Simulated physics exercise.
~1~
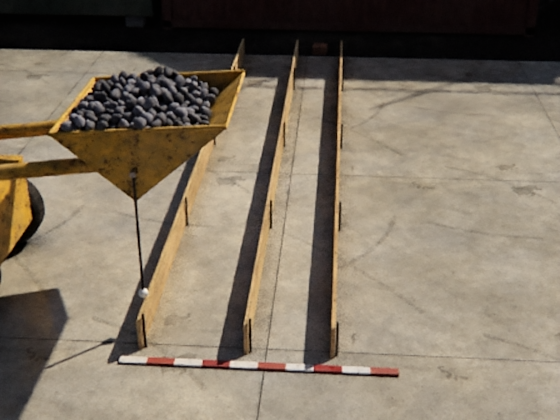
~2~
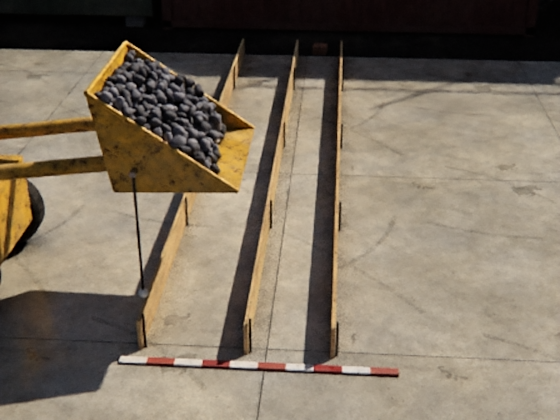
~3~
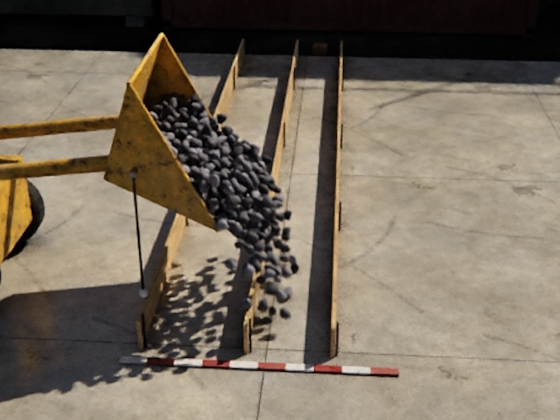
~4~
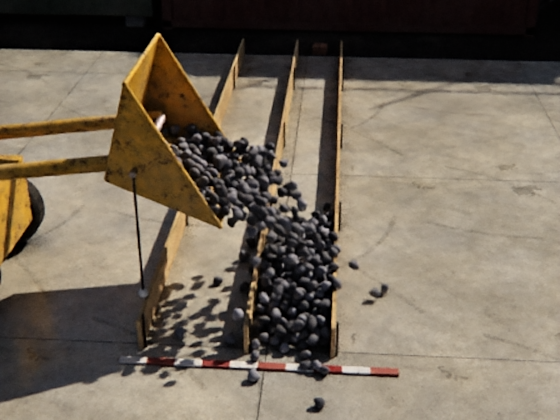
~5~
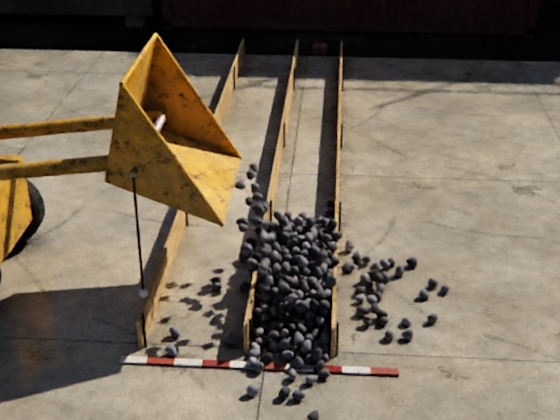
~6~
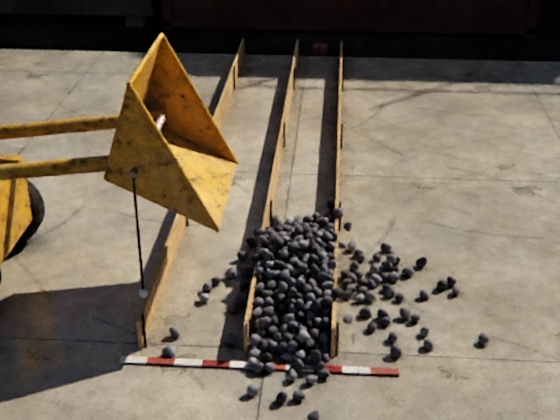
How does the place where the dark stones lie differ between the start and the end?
At the start the stones are heaped in the raised yellow bucket. At the end they lie on the ground, lower and to the right, mostly between the middle and right-hand planks, with some scattered around.
